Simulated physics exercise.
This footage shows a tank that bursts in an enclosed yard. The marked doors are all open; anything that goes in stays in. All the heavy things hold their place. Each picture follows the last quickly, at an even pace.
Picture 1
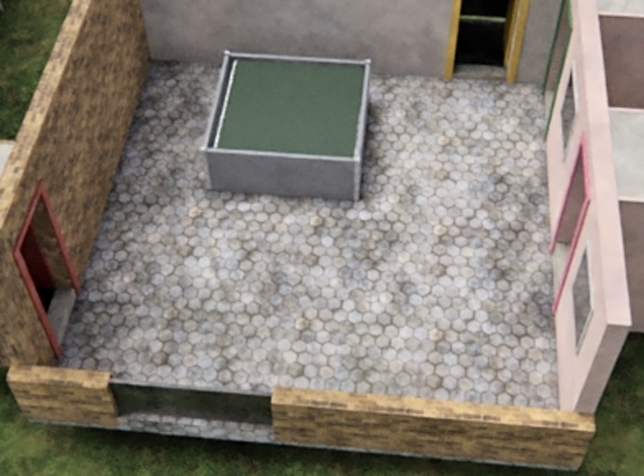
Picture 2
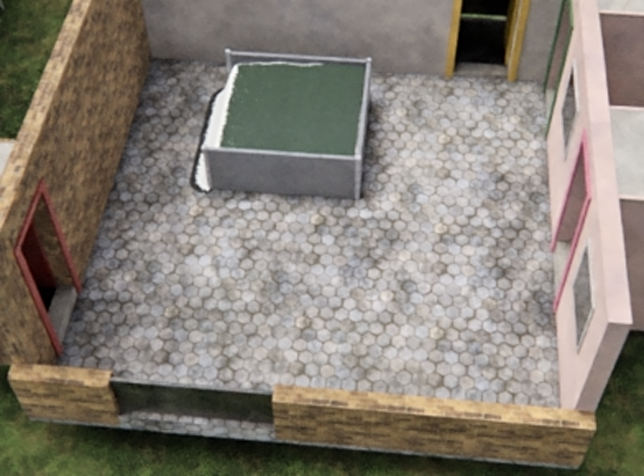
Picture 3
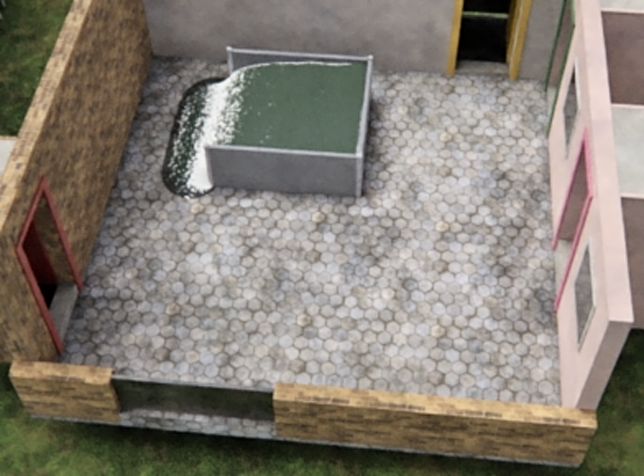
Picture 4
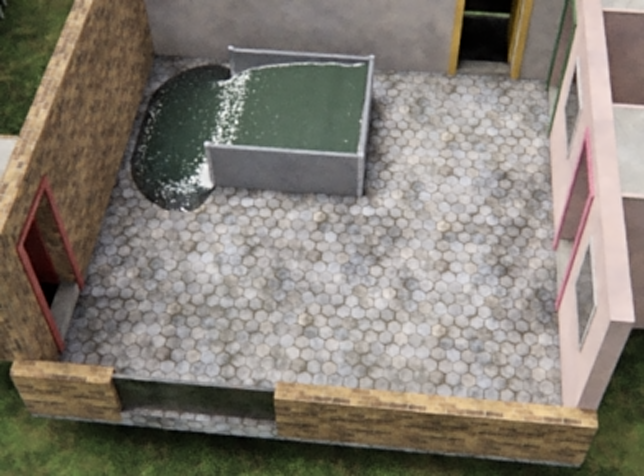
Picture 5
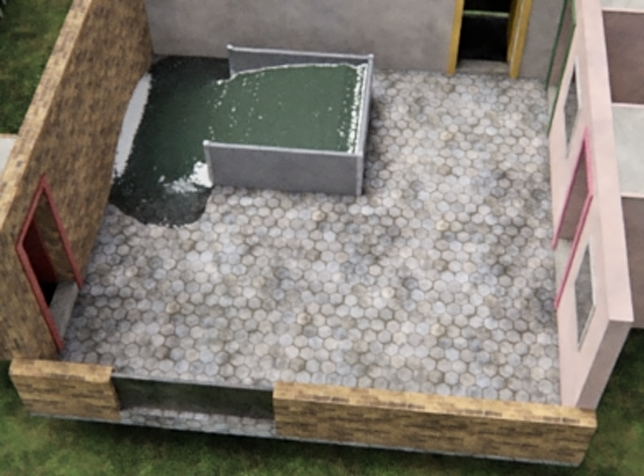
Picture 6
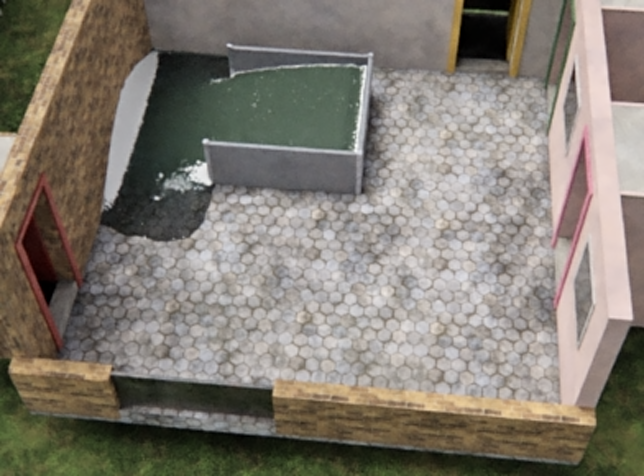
Green water bursts from the tank's left side and spreads to the brown wall.
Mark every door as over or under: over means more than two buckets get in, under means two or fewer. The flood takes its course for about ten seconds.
Yellow door - under; pink door - under; green door - over; red door - under.
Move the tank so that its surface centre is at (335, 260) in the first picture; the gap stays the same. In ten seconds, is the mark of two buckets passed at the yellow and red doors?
Note: Yellow door falls short; red door exceeds the mark.
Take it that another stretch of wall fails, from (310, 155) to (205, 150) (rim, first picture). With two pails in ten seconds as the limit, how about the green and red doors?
In brief, the green door stops short; the red door goes past the mark.
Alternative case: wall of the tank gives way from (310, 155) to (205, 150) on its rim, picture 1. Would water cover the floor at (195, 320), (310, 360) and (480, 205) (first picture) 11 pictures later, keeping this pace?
So: Wetted, then wetted, then spared.
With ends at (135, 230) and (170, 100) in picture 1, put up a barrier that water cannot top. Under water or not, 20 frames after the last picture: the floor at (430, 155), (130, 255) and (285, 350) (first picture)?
Taking the three spots in turn, they are unwetted, inundated and inundated.
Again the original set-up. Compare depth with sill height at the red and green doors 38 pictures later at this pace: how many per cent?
I reckon it's around 70 and then 120 per cent.
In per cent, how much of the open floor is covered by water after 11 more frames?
It comes to 30 per cent.
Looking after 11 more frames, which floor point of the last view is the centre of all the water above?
The spot I would choose is (207, 147).
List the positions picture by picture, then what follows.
Still water in the open tank at (289, 108), in the first frame.
The front is at (208, 190), out from the gap at (223, 127), in the second frame.
Water pours out at (224, 126) and has run to (184, 192), in the third frame.
Water pours out at (226, 126) and has run to (152, 195), in the fourth frame.
Water pours out at (225, 126) and has run to (110, 194), in the fifth frame.
Water pours out at (224, 125) and has run to (102, 217), in the sixth frame.
A moment on, water covers 15 % of the floor; the yellow door not reached, the pink door not reached, the green door not reached, the red door wet at the sill, nothing in.
Next, water covers 30 % of the floor; the yellow door not reached, the pink door not reached, the green door not reached, the red door wet at the sill, nothing in.
Then, water covers 55 % of the floor; the yellow door wet at the sill, nothing in, the pink door not reached, the green door under two buckets in, the red door wet at the sill, nothing in.
Later, water covers 85 % of the floor; the yellow door wet at the sill, nothing in, the pink door wet at the sill, nothing in, the green door far over two buckets in, the red door wet at the sill, nothing in.
In the end, water covers 100 % of the floor; the yellow door wet at the sill, nothing in, the pink door wet at the sill, nothing in, the green door far over two buckets in, the red door wet at the sill, nothing in.
